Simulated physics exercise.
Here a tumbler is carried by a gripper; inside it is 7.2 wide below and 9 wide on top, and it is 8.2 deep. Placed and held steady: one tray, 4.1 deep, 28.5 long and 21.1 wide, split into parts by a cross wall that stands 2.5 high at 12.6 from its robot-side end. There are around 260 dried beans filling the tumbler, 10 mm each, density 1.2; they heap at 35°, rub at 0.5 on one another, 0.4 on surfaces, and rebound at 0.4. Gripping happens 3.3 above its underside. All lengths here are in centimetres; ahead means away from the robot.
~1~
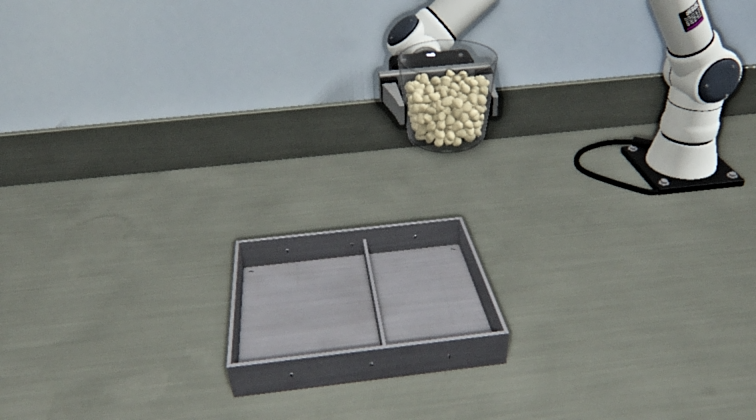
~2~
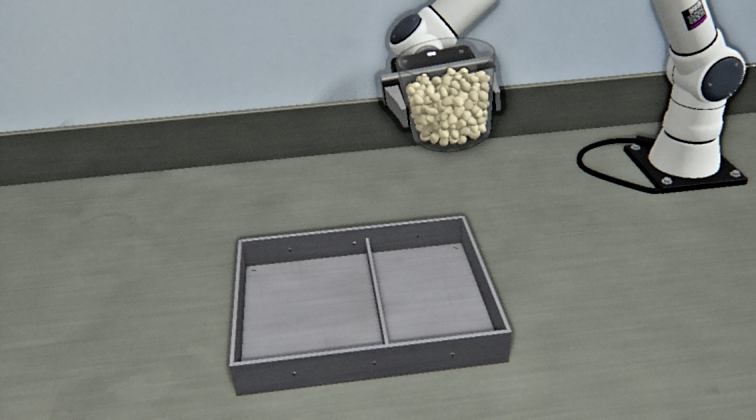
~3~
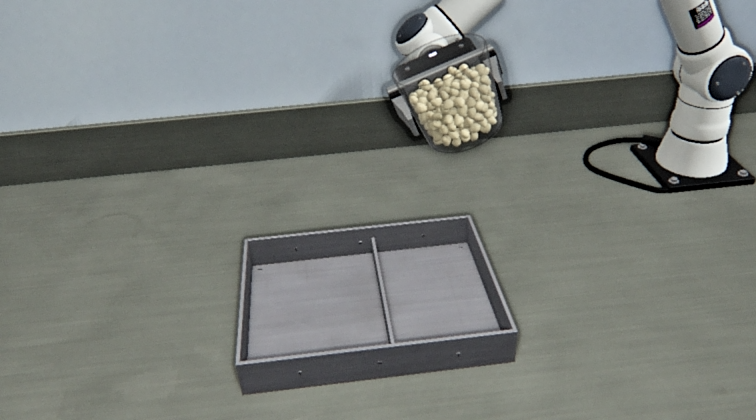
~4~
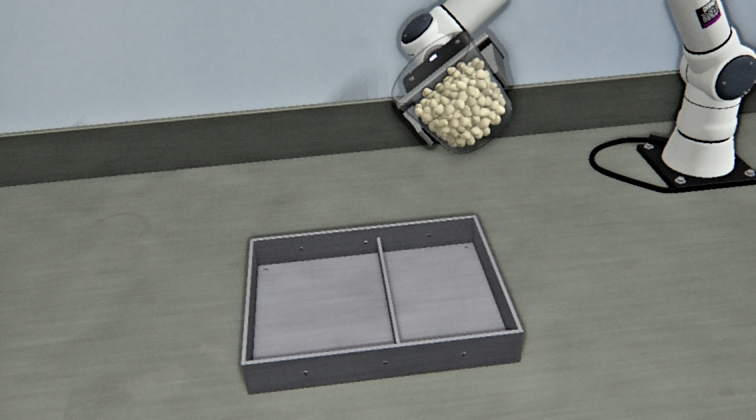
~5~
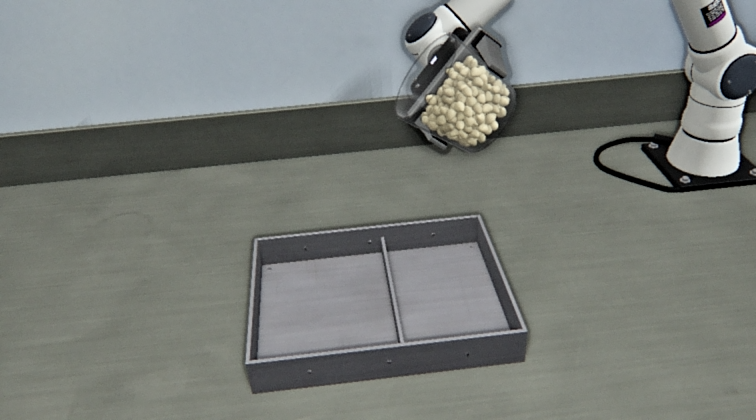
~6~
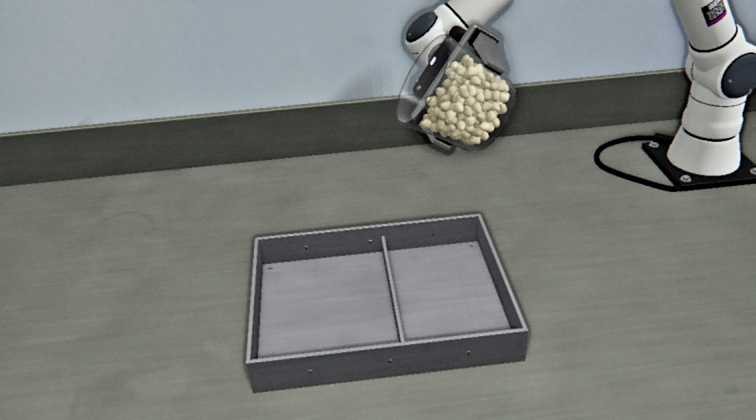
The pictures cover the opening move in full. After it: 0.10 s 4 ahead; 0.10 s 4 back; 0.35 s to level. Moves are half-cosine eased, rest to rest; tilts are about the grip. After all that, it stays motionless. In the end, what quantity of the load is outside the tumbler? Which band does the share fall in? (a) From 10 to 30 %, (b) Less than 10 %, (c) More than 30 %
(a) From 10 to 30 %.
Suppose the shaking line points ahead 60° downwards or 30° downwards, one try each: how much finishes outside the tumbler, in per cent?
I'd say close to 0 percent for the first and close to 5 percent for the second.
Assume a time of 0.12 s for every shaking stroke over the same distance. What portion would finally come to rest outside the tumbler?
Then about 15 per cent.
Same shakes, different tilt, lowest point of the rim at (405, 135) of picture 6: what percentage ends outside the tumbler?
Some 60 per cent.
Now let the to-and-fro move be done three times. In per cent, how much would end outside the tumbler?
Expected share: About 35 %.
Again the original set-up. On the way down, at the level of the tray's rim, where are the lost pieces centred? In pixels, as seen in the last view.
Close to pixel (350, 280).
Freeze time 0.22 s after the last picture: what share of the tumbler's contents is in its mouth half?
Around 50 per cent of it.
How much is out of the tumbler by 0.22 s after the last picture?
I'd say some 15 percent.
Then, 0.22 s after the last picture, tilted 56° forward, highest piece 29 above the table; 217 in the tumbler, 38 in flight or on a rim.
Then, 0.44 s after the last picture, tilted 13° forward, highest piece 30 above the table; 201 in the tumbler, 44 in the far-side part, 4 in the robot-side part, 6 in flight or on a rim.
Then, 0.75 s after the last picture, level, highest piece 30 above the table; 201 in the tumbler, 46 in the far-side part, 5 in the robot-side part, 3 on the table or floor.
Then, 1.80 s after the last picture, level, highest piece 30 above the table; 201 in the tumbler, 47 in the far-side part, 4 in the robot-side part, 3 on the table or floor.
Final count, 201 in the tumbler, 47 in the far-side part, 4 in the robot-side part, 3 on the table or floor. That is 21 % outside the tumbler.
